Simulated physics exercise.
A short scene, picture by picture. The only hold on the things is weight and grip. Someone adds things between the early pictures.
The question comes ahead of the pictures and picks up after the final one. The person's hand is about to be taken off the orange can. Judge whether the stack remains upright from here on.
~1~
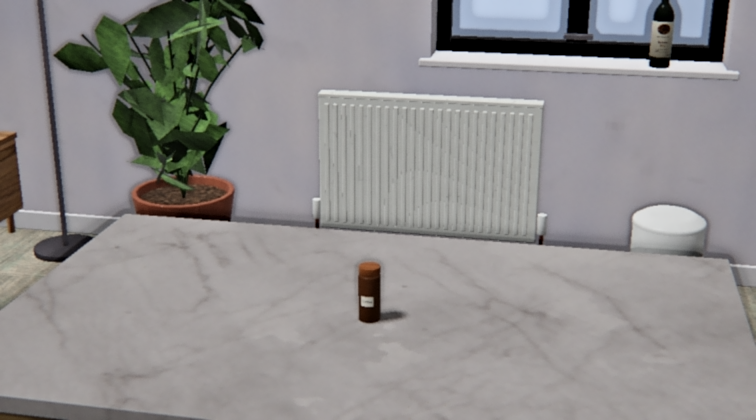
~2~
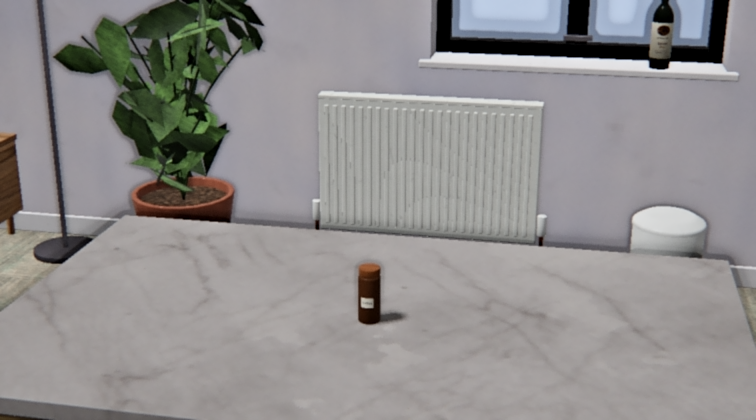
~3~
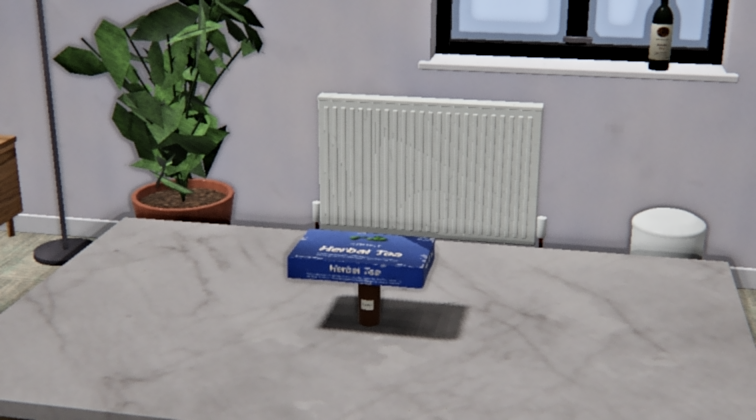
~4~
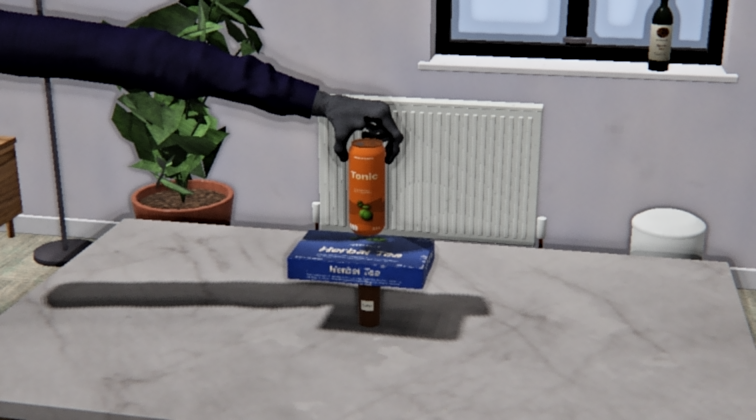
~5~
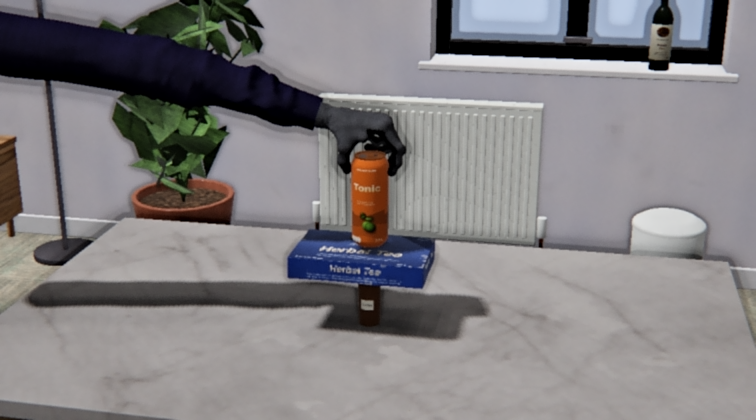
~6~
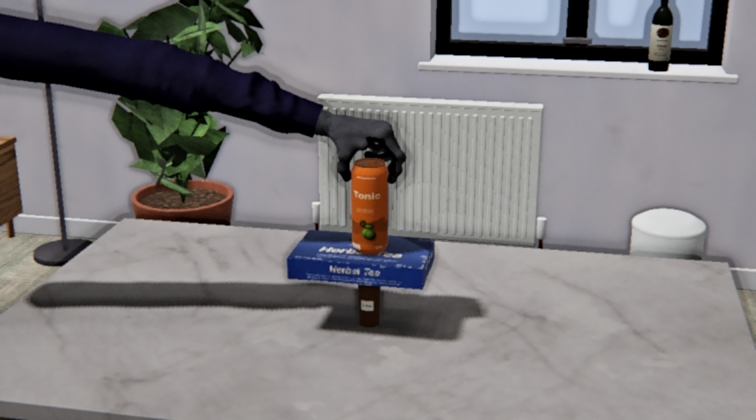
It ends up in one piece.
Then, 0.30 s past the last view, nothing moves.
Then, 0.90 s past the last view, orange can resting near (370, 207).
Then, 2.20 s past the last view, orange can resting near (370, 208).
Finally, all 3 still in place. Final places as the last picture's camera would see them, orange can near (370, 207). The stack holds.
